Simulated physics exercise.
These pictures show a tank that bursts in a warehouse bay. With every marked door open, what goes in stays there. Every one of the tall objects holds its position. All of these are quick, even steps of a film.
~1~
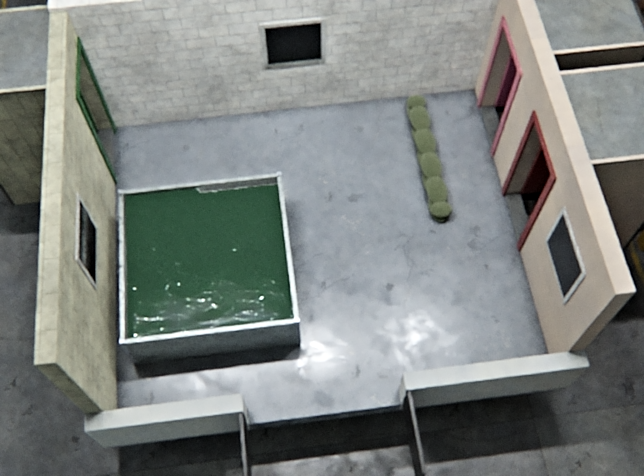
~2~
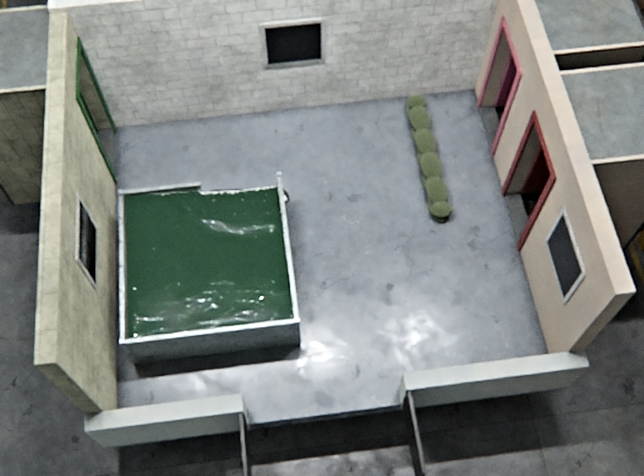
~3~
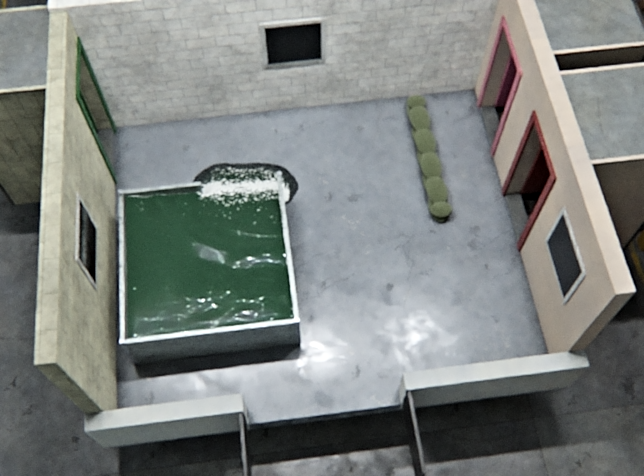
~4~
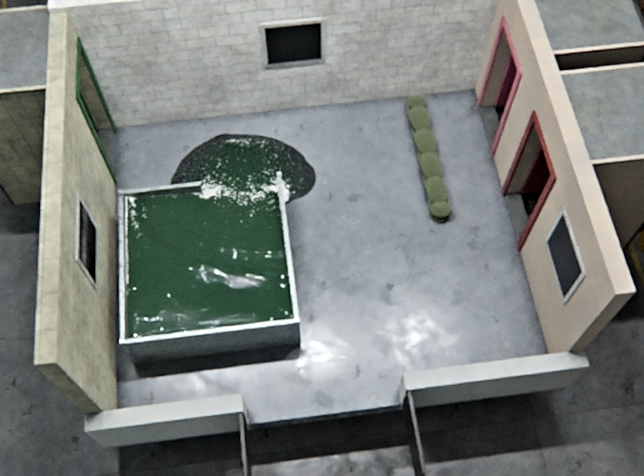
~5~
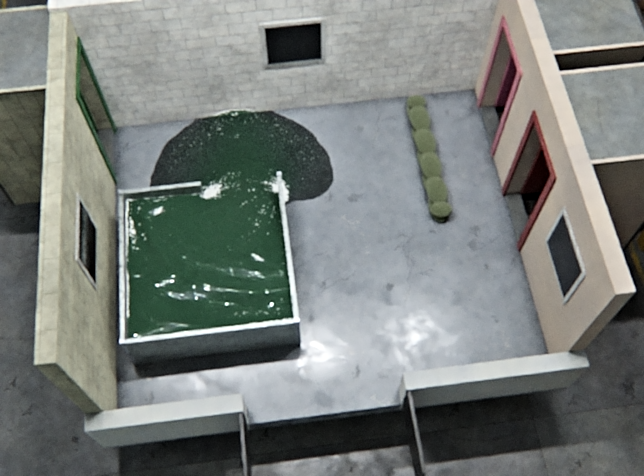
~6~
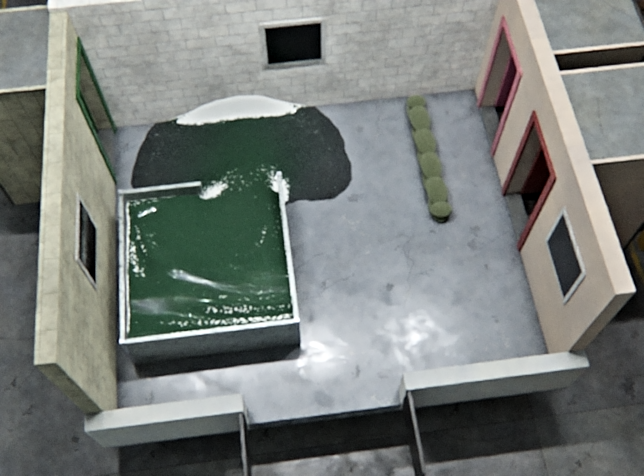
A large square tank of dark green water stands at the left of a grey-floored, open-topped room, seen from high above by a still camera. Pale walls with green-framed and red-framed openings enclose it, and a row of round green objects stands unmoving at right. Water pours through a gap in the tank's far side, spreads in a dark, widening pool, and reaches the back wall in white foam.
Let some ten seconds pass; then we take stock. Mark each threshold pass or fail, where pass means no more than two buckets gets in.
Green door - fail; red door - pass; pink door - fail.
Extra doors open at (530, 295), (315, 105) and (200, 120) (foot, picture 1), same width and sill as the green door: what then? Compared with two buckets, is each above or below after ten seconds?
One, ends up below; two, ends up above; three, ends up above.
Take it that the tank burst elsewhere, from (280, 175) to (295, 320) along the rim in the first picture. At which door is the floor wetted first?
First to be reached: The red door.
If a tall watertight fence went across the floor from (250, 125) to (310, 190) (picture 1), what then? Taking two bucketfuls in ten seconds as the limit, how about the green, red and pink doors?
Okay, so the green door ends up above, the red door comes in short, and the pink door comes in short.
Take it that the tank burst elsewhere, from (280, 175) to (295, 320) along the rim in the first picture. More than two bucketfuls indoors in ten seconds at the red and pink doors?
My reading: Red door passes that mark, pink door goes over.
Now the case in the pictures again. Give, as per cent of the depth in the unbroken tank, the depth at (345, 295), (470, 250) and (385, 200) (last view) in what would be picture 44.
The depths come to near 4, 4 and 12 per cent respectively.
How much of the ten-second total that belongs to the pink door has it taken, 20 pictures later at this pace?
Some 45 in a hundred.
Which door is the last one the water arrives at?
Answer: The red-painted one.
A moment on, water covers 25 % of the floor; the green door wet at the sill, nothing in, the red door not reached, the pink door not reached.
Next, water covers 35 % of the floor; the green door over two buckets in, the red door not reached, the pink door wet at the sill, nothing in.
Then, water covers 70 % of the floor; the green door far over two buckets in, the red door wet at the sill, nothing in, the pink door over two buckets in.
Later, water covers 95 % of the floor; the green door far over two buckets in, the red door wet at the sill, nothing in, the pink door far over two buckets in.
In the end, water covers 95 % of the floor; the green door far over two buckets in, the red door under two buckets in, the pink door far over two buckets in.
